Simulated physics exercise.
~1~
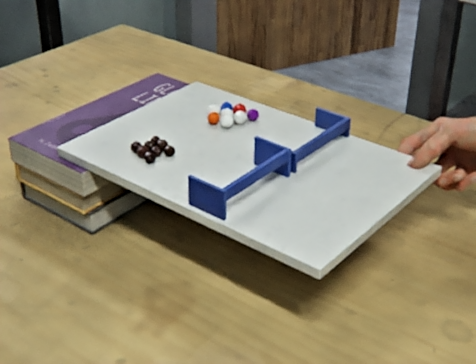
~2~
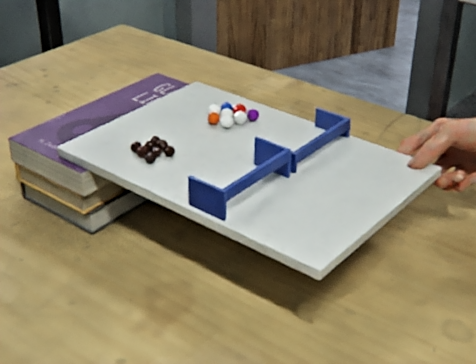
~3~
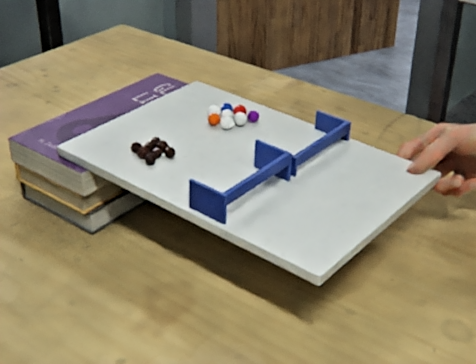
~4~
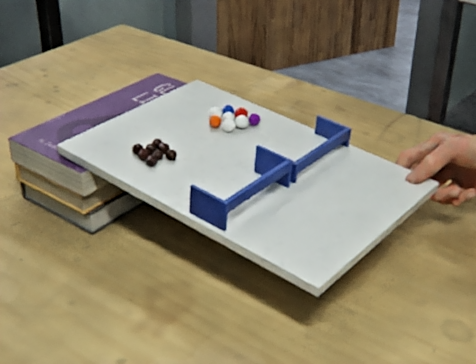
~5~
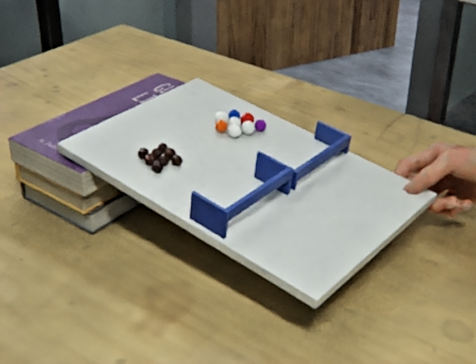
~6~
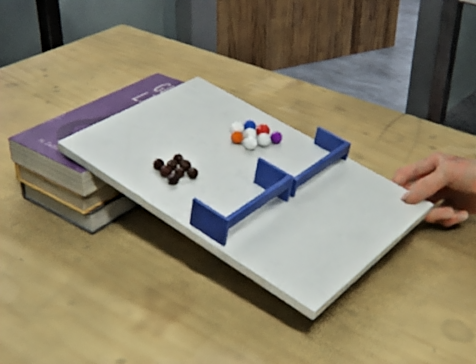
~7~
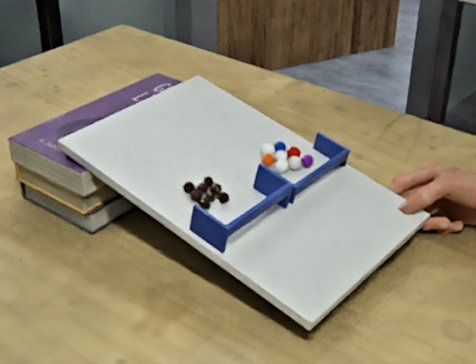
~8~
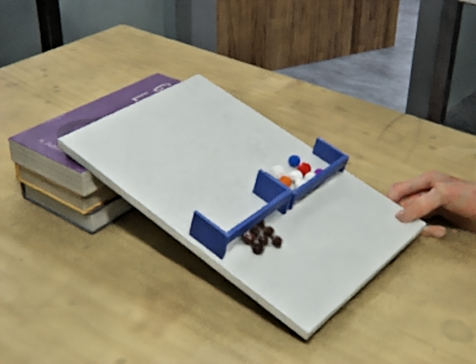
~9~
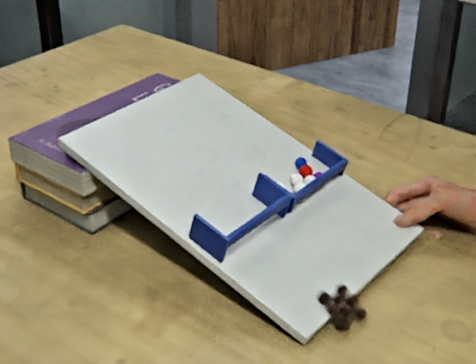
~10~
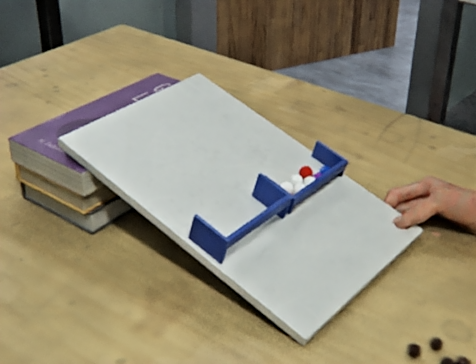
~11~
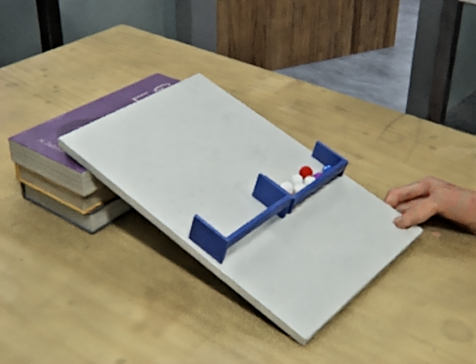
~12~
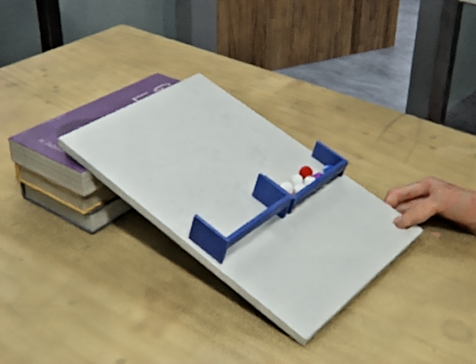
Dark beads and coloured balls rolling down a tilting white board, the dark ones passing under a blue barrier, the others stopping.
